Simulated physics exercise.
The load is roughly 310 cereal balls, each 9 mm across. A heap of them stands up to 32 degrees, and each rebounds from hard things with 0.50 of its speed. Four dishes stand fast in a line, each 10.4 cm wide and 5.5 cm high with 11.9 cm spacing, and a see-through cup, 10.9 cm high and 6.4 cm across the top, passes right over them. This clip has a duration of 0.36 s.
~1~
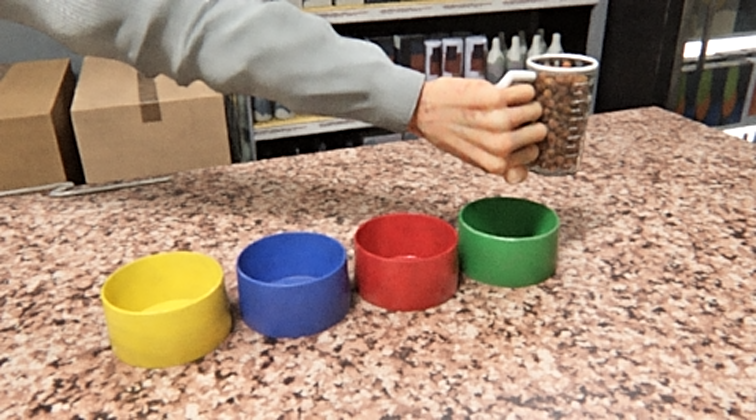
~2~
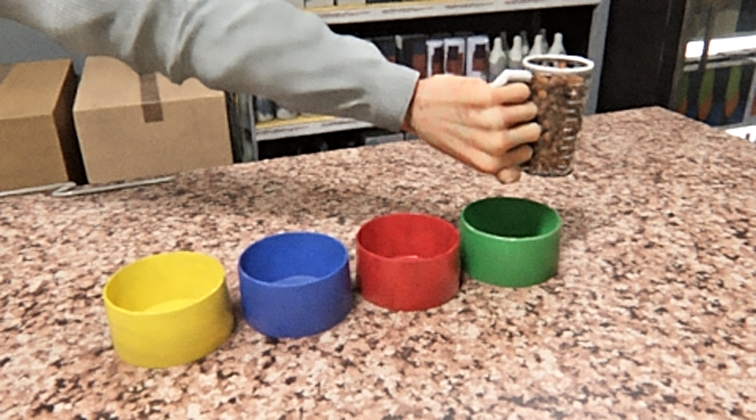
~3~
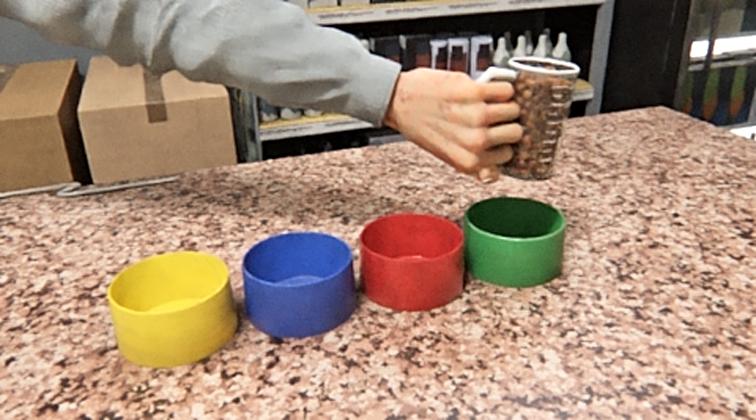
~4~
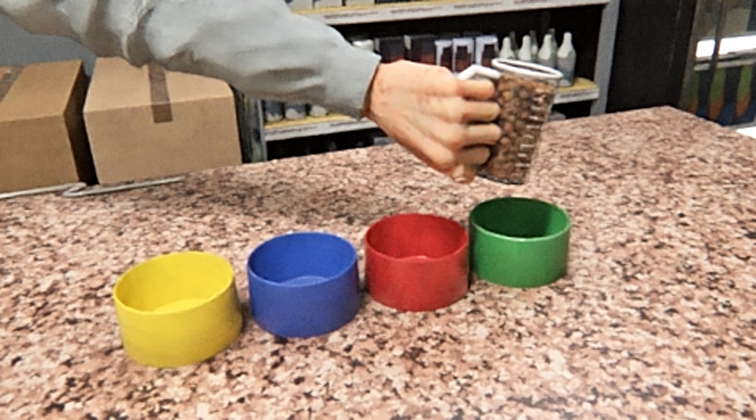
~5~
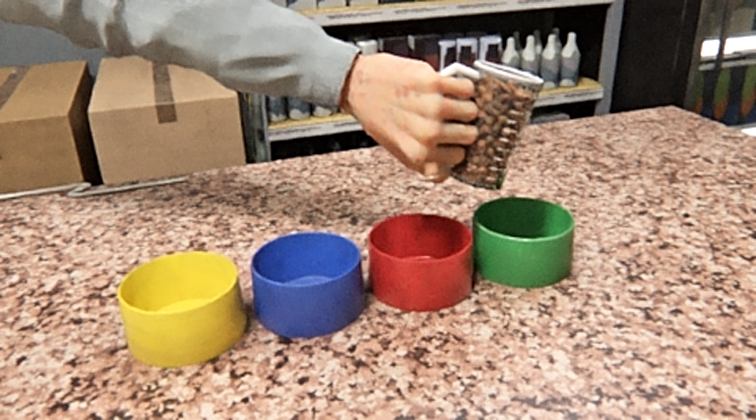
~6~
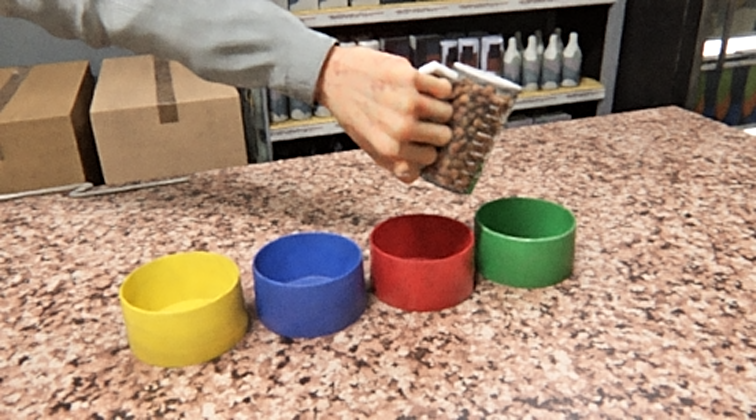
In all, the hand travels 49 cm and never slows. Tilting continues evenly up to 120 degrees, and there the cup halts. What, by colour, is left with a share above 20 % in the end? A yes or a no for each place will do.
Red dish - no; blue dish - no; green dish - no; yellow dish - yes; counter - no.
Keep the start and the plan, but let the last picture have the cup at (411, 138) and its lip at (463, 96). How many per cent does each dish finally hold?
The red dish keeps 0, the blue one 0, the green one 0 and the yellow one 100.
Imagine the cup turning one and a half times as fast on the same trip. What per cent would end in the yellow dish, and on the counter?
Yellow 90; counter 0.
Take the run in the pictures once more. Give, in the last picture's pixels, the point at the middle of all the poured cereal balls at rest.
Somewhere around (187, 309) in the final frame.
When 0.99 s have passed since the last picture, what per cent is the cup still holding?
Close to 95 % of the load.
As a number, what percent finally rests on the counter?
Some 0 in a hundred.
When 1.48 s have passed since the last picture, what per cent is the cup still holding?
Roughly 30 %.
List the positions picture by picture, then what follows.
In the first frame, cup at (556, 116), tilt 0 degrees, lip at (589, 60), moved 0.0 cm; middle of the pieces at (556, 119); green dish at (509, 217); red dish at (406, 236); blue dish at (292, 257); yellow dish at (164, 281).
In the second frame, cup at (551, 117), tilt 2 degrees, lip at (585, 61), moved 0.9 cm; middle of the pieces at (551, 120).
In the third frame, cup at (534, 120), tilt 6 degrees, lip at (572, 66), moved 3.3 cm; middle of the pieces at (534, 123).
In the fourth frame, cup at (513, 123), tilt 12 degrees, lip at (555, 72), moved 6.3 cm; middle of the pieces at (513, 126).
In the fifth frame, cup at (491, 127), tilt 17 degrees, lip at (536, 79), moved 9.2 cm; middle of the pieces at (490, 130).
In the sixth frame, cup at (466, 131), tilt 23 degrees, lip at (515, 87), moved 12.1 cm; middle of the pieces at (465, 134); green dish at (525, 217); red dish at (422, 236); blue dish at (308, 257); yellow dish at (181, 281).
Then, 0.59 s after the last picture, tilt 68 degrees; cup holds 100 %.
Then, 0.99 s after the last picture, tilt 99 degrees; cup holds 95 %, yellow 5 %.
Then, 1.48 s after the last picture, tilt 120 degrees; cup holds 30 %, yellow 70 %.
In the end, red 0 %, blue 0 %, green 0 %, yellow 100 %, counter 0 %.
